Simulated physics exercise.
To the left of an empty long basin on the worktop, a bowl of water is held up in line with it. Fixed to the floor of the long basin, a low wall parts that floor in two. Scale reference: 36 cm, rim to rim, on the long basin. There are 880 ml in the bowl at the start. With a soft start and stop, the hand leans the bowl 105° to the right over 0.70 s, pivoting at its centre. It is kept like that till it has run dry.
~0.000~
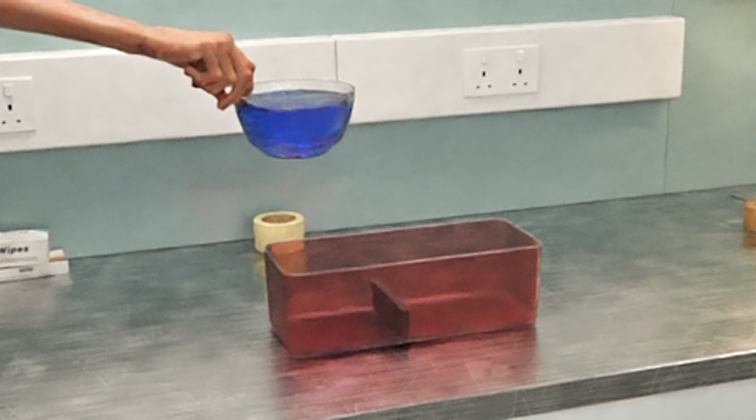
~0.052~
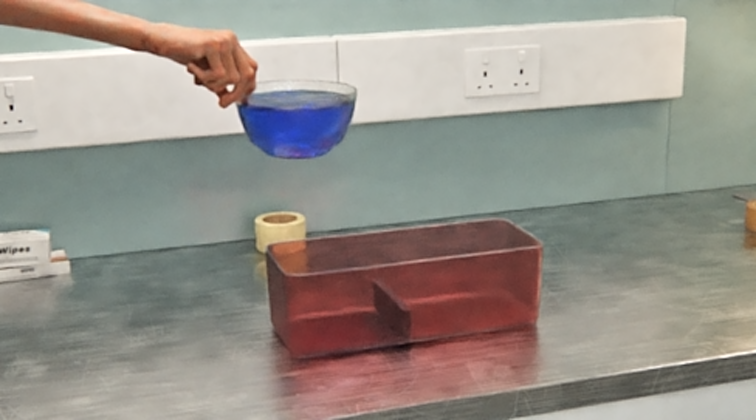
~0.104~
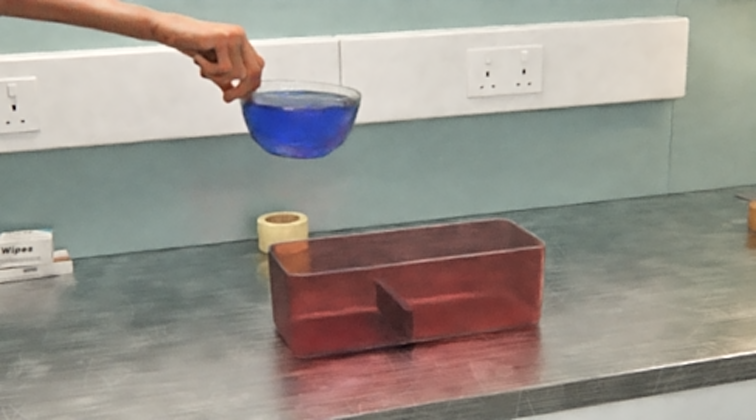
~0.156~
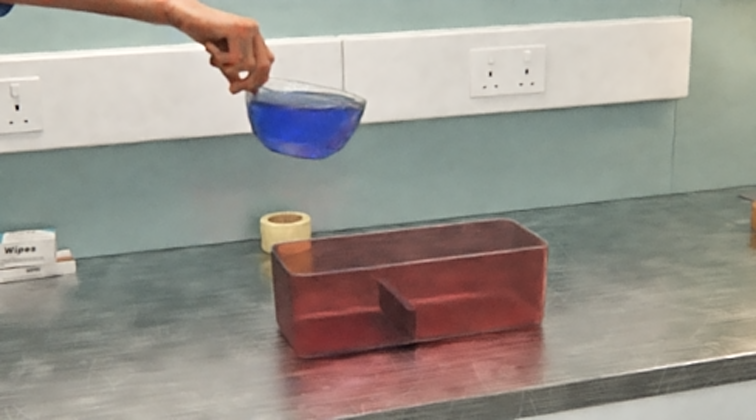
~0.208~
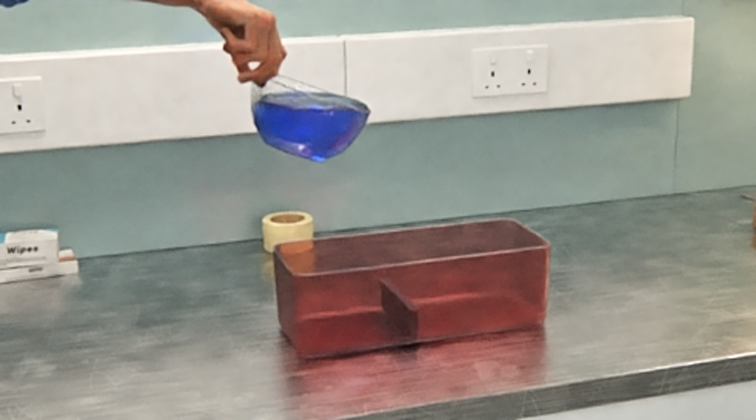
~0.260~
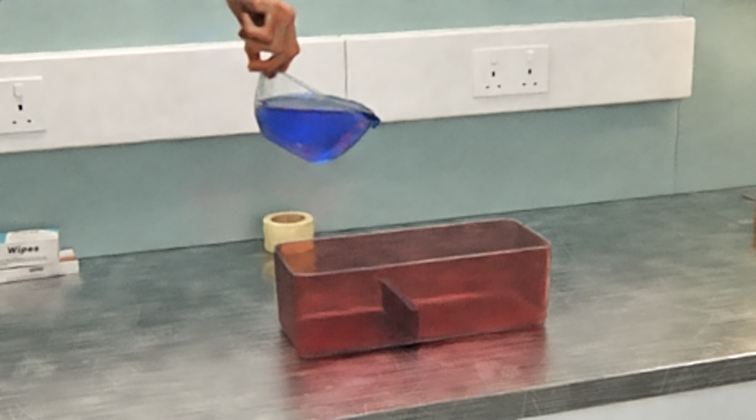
A hand holding a clear bowl of blue water above a red divided basin, smoothly tilting it right until water reaches the lip.
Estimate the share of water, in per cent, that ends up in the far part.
About 70 per cent.
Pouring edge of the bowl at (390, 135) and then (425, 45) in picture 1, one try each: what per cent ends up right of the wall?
Result: 85 per cent, then 80 per cent.
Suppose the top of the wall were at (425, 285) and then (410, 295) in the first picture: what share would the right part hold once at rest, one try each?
20 in a hundred, followed by 45 in a hundred.
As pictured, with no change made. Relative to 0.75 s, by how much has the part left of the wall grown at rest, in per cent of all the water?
Close to 6% of the whole.
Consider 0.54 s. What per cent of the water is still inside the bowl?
Roughly 20 per cent.
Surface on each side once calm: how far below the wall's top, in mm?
The left side gives some 32 mm, the right side some 20 mm.
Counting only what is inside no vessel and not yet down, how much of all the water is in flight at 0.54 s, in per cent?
My guess is roughly 50 %.
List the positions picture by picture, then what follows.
The first frame shows tilt 0°; pouring edge (352, 87); surface from (236, 103) to (349, 94); the long basin's rim runs from (273, 261) to (523, 232); the wall's top is at (390, 295).
The second frame shows tilt 1°; pouring edge (354, 89); surface from (238, 103) to (350, 95).
The third frame shows tilt 6°; pouring edge (358, 93); surface from (242, 100) to (354, 98).
The fourth frame shows tilt 12°; pouring edge (363, 100); surface from (248, 100) to (360, 99).
The fifth frame shows tilt 21°; pouring edge (367, 110); surface from (253, 101) to (364, 103); 1 per cent is over the edge.
The sixth frame shows tilt 32°; pouring edge (368, 122); surface from (257, 104) to (364, 113); 7 per cent is over the edge.
By 0.54 s the tilt is 92° and 20 per cent is still to pour, 1 is left of the wall and 29 right of it.
By 0.75 s the tilt is 105° and 0 per cent is still to pour, 24 is left of the wall and 69 right of it.
By 0.96 s the tilt is 105° and 0 per cent is still to pour, 29 is left of the wall and 69 right of it.
By 1.20 s the tilt is 105° and 0 per cent is still to pour, 29 is left of the wall and 70 right of it.
At rest 29 per cent lies left of the wall, 70 right of it and 1 outside.
